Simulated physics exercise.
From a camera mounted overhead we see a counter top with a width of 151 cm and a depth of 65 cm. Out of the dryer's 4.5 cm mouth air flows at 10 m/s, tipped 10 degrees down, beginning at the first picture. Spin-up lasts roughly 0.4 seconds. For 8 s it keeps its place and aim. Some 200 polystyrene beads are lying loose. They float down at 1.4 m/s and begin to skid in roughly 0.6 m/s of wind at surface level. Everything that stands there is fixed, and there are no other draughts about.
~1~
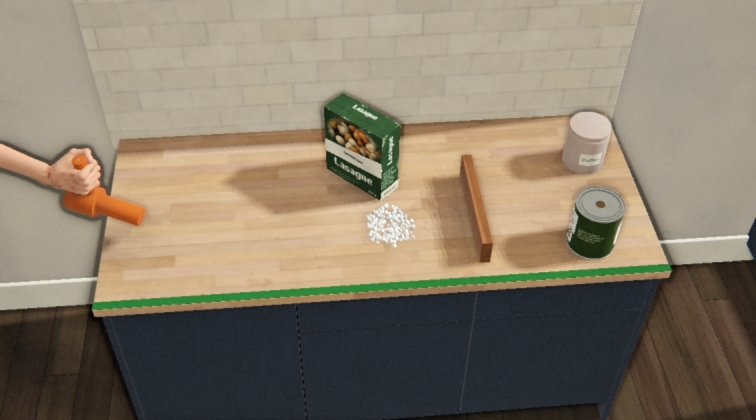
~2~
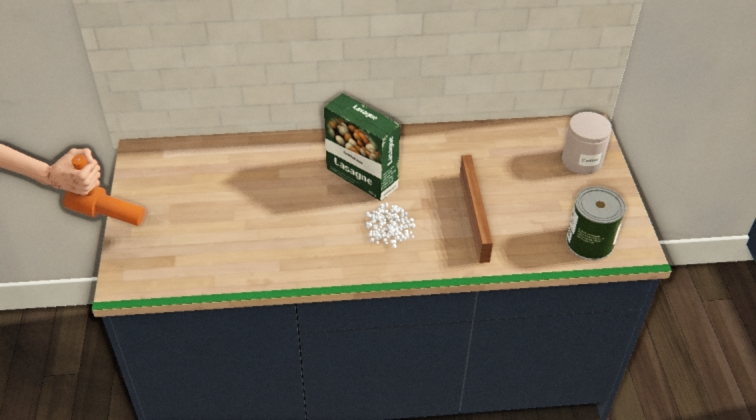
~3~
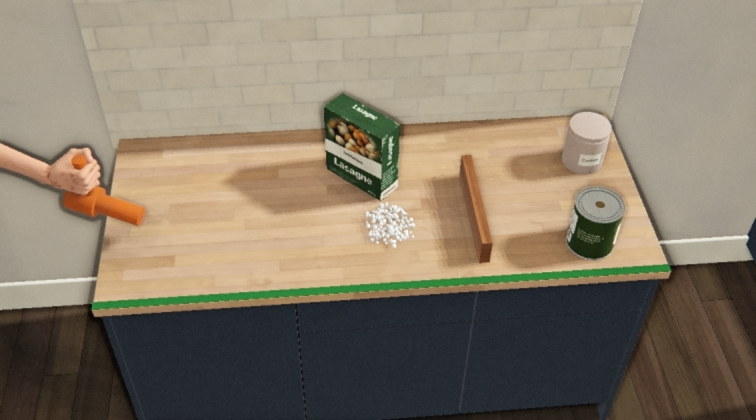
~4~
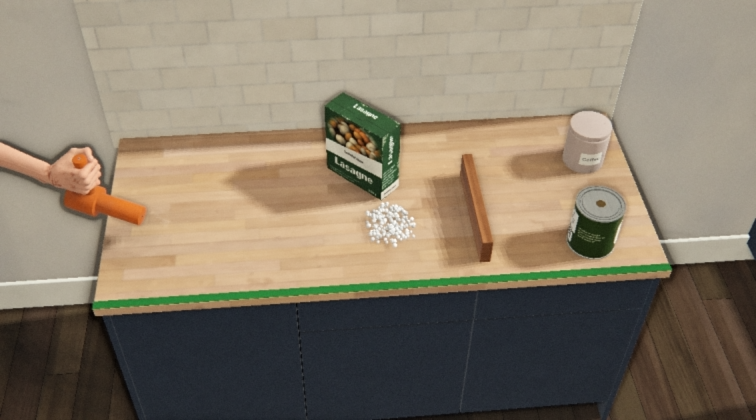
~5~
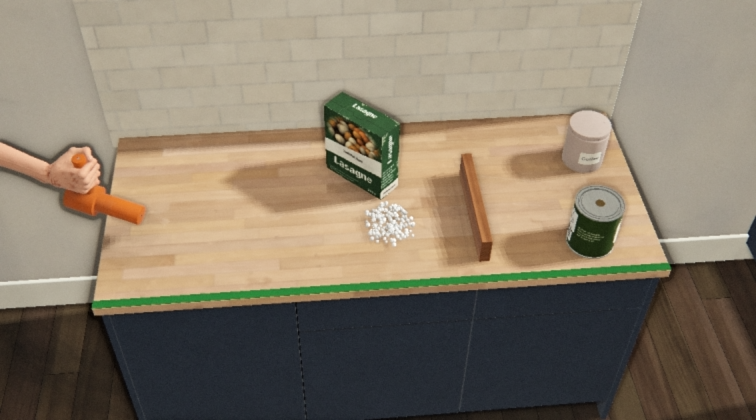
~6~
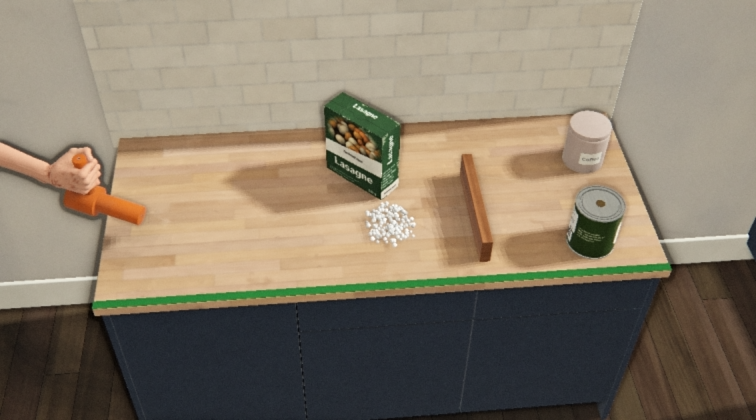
We see a hand holding an orange dryer at the left of a wooden counter, pointed toward a small pile of white beads beside a green lasagne carton, an upright board and two cans, and nothing visibly moves.
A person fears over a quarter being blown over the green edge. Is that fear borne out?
Not above a quarter.
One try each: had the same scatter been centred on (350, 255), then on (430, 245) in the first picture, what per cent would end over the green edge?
25 %, 20 %.
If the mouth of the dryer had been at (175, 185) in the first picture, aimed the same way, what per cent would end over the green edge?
You'd be looking at something like 30 in a hundred.
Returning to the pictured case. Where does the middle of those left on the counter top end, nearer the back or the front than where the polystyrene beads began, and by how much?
To the back, by about 35 cm.
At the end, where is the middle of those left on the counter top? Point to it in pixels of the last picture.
The middle sits near pixel (449, 132).
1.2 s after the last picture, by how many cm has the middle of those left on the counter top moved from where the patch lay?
Around 35 cm from the start.
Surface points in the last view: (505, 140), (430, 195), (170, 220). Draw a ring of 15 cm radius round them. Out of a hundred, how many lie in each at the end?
Estimates in listed order: 40 %; 2 %; 0 %.
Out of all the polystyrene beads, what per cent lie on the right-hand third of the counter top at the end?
Near 50 per cent at the end.
Then, 1.2 s after the last picture, 0 % are over the green edge; the middle of those still in play is near (451, 158); 4 % have settled or left.
Then, 2.2 s after the last picture, 0 % are over the green edge; the middle of those still in play is near (450, 142); 6 % have settled or left.
Then, 4.0 s after the last picture, 0 % are over the green edge; the middle of those still in play is near (450, 136); 13 % have settled or left.
Then, 7.6 s after the last picture, at the end, 0 % are over the green edge; the middle of those still in play is near (449, 132).
